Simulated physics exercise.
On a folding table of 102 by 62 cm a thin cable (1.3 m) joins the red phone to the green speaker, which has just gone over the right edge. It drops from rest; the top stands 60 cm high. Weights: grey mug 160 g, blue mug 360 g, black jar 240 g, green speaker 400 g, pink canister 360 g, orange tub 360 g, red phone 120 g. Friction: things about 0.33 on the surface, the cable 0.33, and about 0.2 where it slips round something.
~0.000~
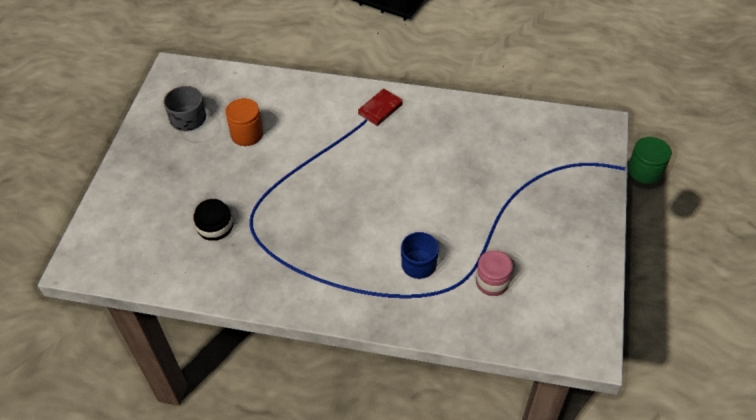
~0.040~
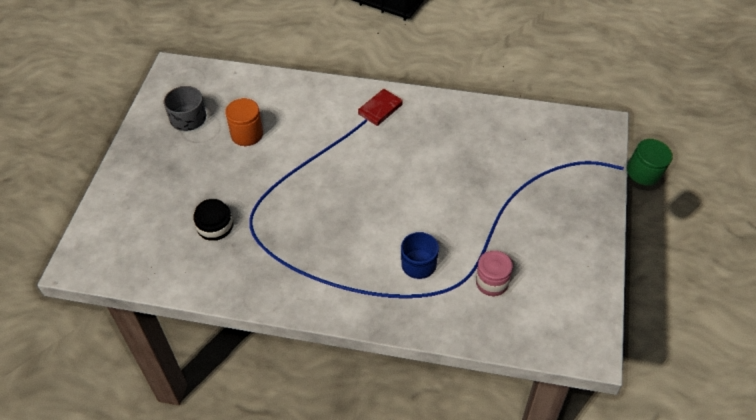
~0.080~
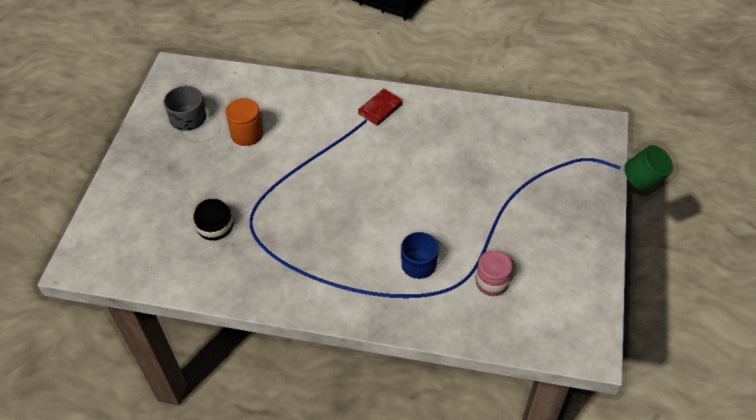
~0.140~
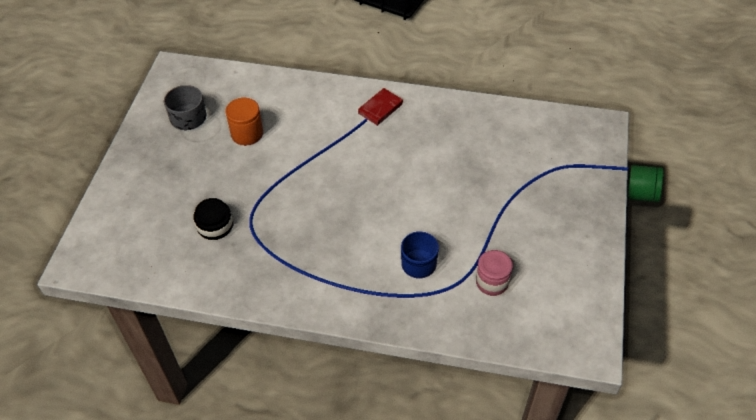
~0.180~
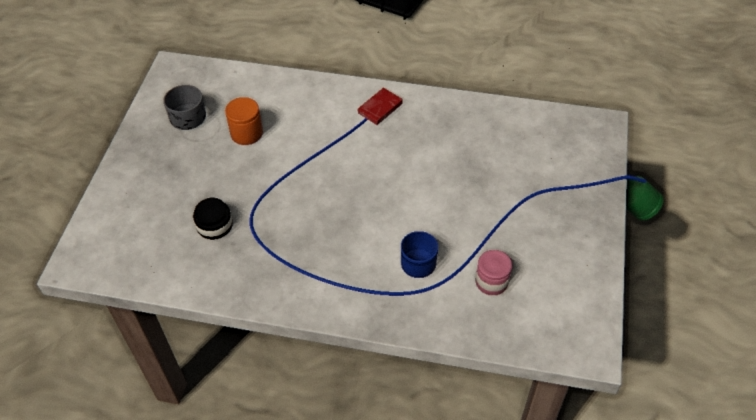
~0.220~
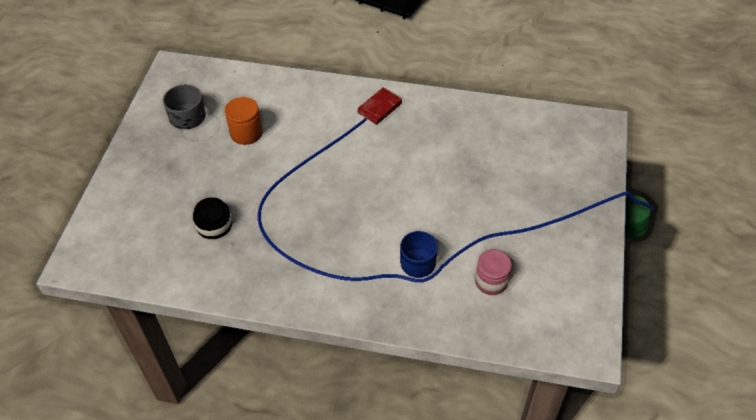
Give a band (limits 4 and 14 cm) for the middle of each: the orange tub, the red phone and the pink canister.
Result: Orange tub stays in the low band, red phone travels a long way, pink canister stays in the low band.
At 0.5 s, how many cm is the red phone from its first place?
Some 7 cm.
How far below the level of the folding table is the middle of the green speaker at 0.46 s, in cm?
Some 55 cm.
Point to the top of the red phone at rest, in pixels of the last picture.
Near (414, 204).
After 0.5 s, the cable's tail end at (407, 142); red phone 7 cm off its start, blue mug 3 cm off its start, green speaker over the edge.
After 0.7 s, the cable's tail end at (408, 184); red phone 26 cm off its start, blue mug 6 cm off its start, green speaker over the edge.
After 1.0 s, the cable's tail end at (409, 190); red phone 27 cm off its start at (414, 204), blue mug 6 cm off its start at (440, 224), green speaker over the edge.
After 1.2 s, the cable's tail end at (409, 190); red phone 27 cm off its start, blue mug 6 cm off its start, green speaker over the edge.
After 2.4 s, the cable's tail end at (409, 190); red phone 27 cm off its start at (414, 204), pink canister 0 cm off its start at (495, 263), orange tub 0 cm off its start at (241, 108), blue mug 6 cm off its start at (440, 224).
